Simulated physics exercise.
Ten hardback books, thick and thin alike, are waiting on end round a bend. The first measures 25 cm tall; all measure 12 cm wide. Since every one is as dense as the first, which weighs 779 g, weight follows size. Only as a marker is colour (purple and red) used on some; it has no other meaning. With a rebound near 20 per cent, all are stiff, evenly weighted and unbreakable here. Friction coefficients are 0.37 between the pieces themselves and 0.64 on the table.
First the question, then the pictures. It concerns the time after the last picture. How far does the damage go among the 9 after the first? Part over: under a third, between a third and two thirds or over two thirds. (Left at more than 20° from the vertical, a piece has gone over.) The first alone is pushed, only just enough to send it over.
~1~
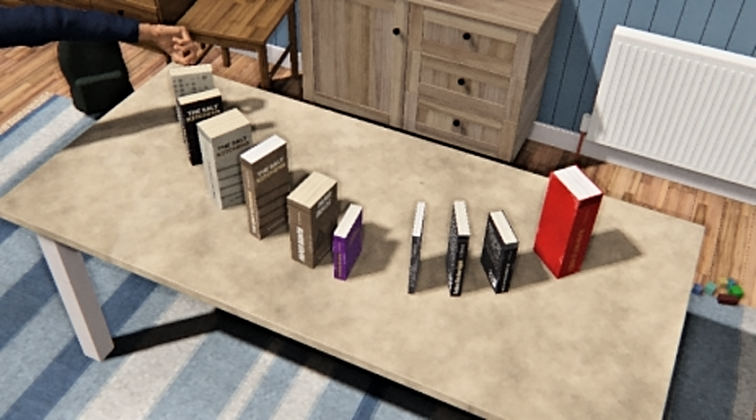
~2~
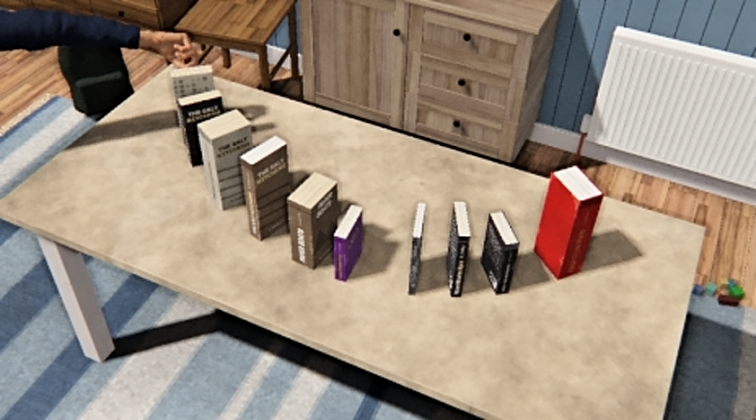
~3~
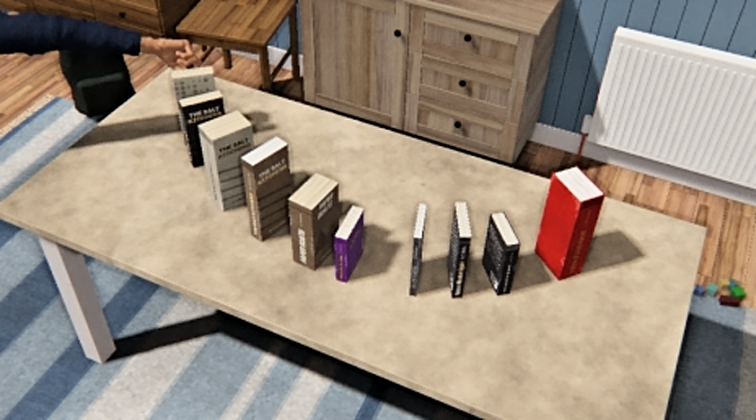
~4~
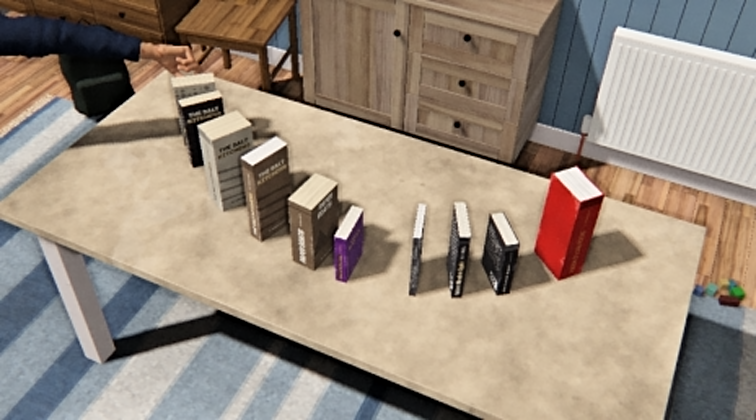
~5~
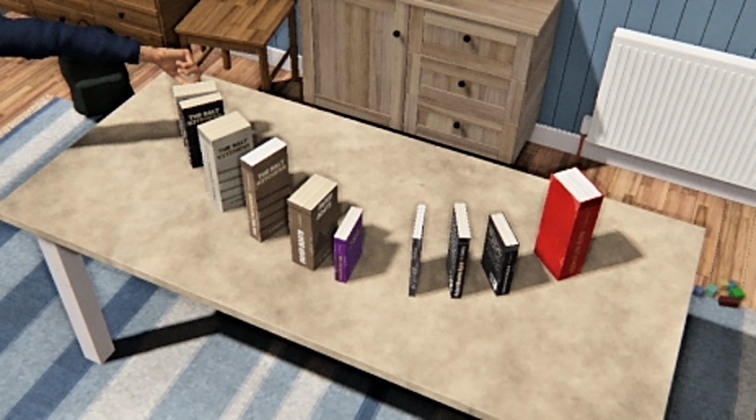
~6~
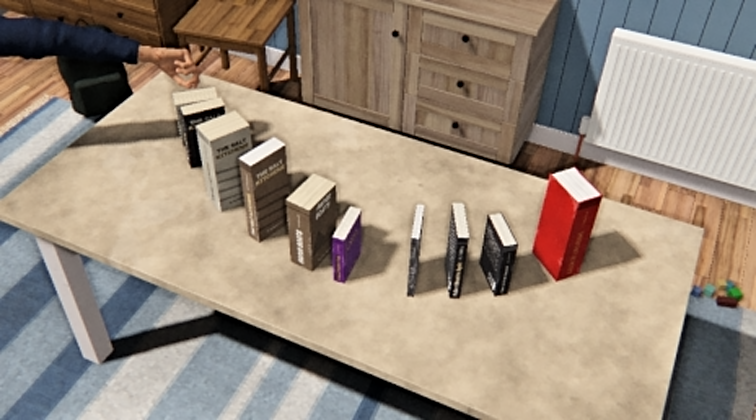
Result - in excess of two thirds of the others.
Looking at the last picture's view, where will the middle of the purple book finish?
Around (378, 275).
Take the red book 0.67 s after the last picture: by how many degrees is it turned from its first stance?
I'd estimate close to 0°.
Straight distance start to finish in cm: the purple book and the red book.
Displacement in cm - purple: 10; red: 20.
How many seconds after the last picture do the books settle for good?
Somewhere near 2.5 seconds.
Then, 0.67 s on from the sixth picture, 3 of the 9 other books over.
Then, 1.39 s on from the sixth picture, 7 of the 9 other books over; purple book lying flat.
Finally, 9 of the 9 other books over; red book lying flat; purple book lying flat. That is 100 per cent. Not one is left standing. Seen by the last camera, middles, red book near (620, 240), purple book near (379, 275).
